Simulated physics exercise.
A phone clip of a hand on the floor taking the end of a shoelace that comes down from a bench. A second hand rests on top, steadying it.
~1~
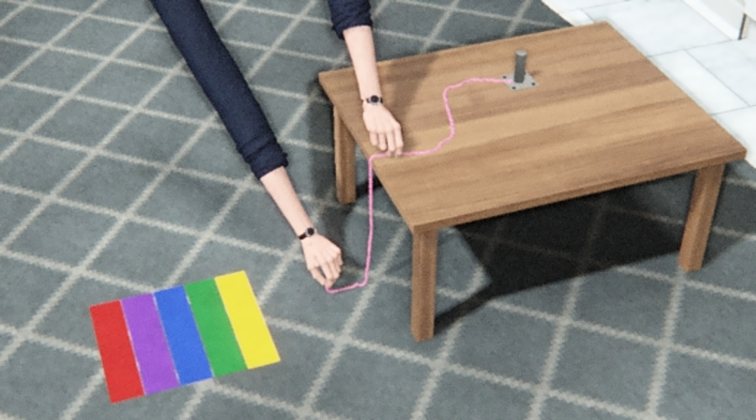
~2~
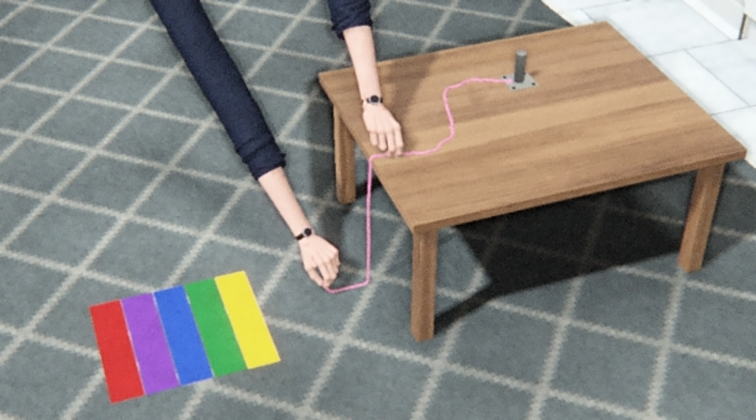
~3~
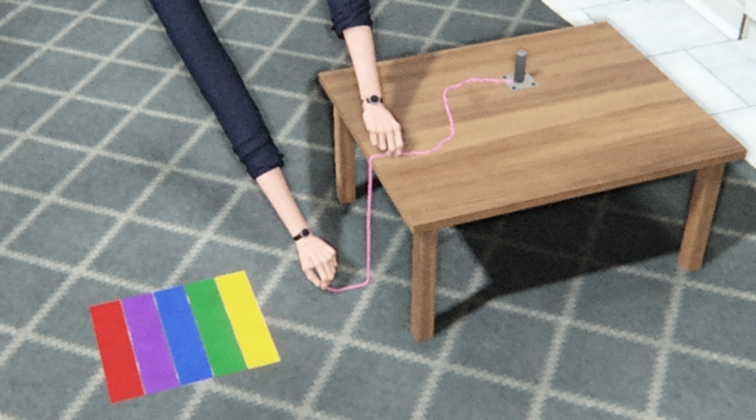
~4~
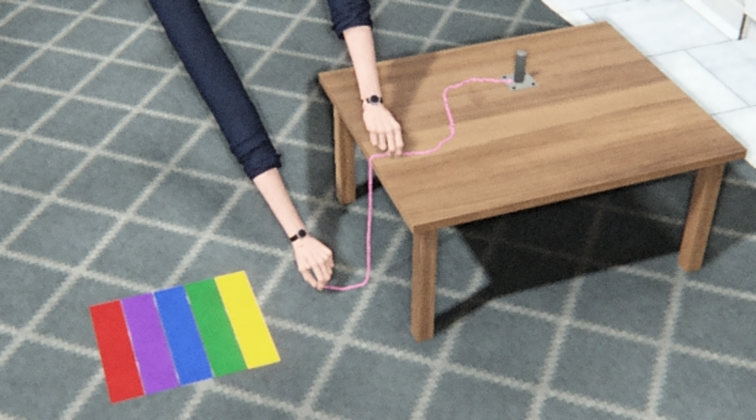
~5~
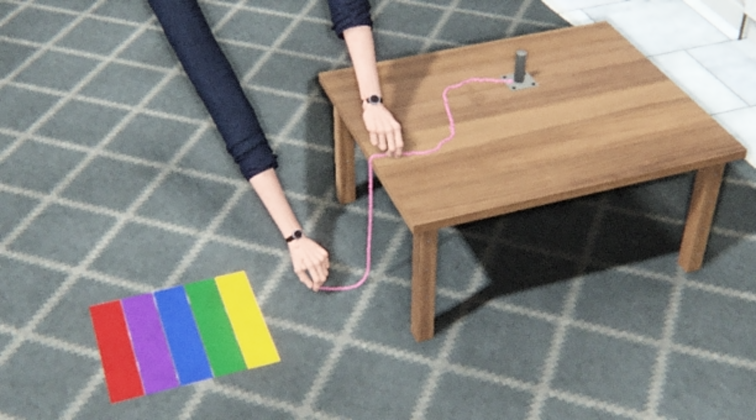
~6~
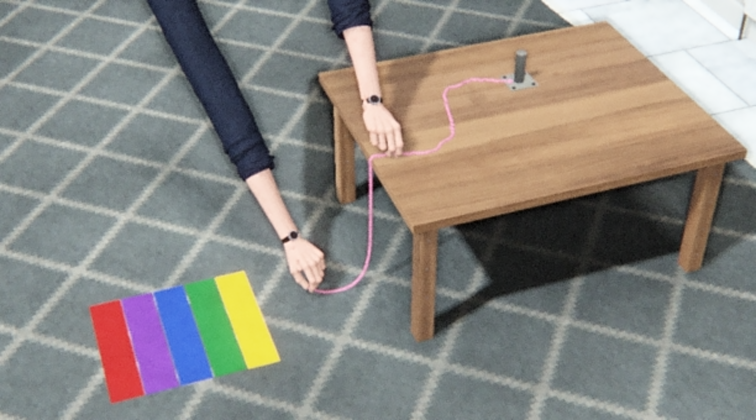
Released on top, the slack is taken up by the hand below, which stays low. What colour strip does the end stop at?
Purple.
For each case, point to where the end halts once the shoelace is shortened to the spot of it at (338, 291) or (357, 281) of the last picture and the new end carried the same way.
First try: Near (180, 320). Second try: Near (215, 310).
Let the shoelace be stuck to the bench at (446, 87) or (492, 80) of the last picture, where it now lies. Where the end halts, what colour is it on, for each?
Try 1 - purple; try 2 - purple.
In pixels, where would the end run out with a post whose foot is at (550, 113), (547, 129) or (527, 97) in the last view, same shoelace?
About (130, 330), (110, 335) and (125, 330).
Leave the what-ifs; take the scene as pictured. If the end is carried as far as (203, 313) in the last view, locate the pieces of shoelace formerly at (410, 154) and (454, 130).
The first at (357, 179), the second at (393, 134).
Soon after, end near (203, 313); over green.
After that, end near (162, 323); over purple.
At the stop, end near (138, 329); over purple. Over purple.
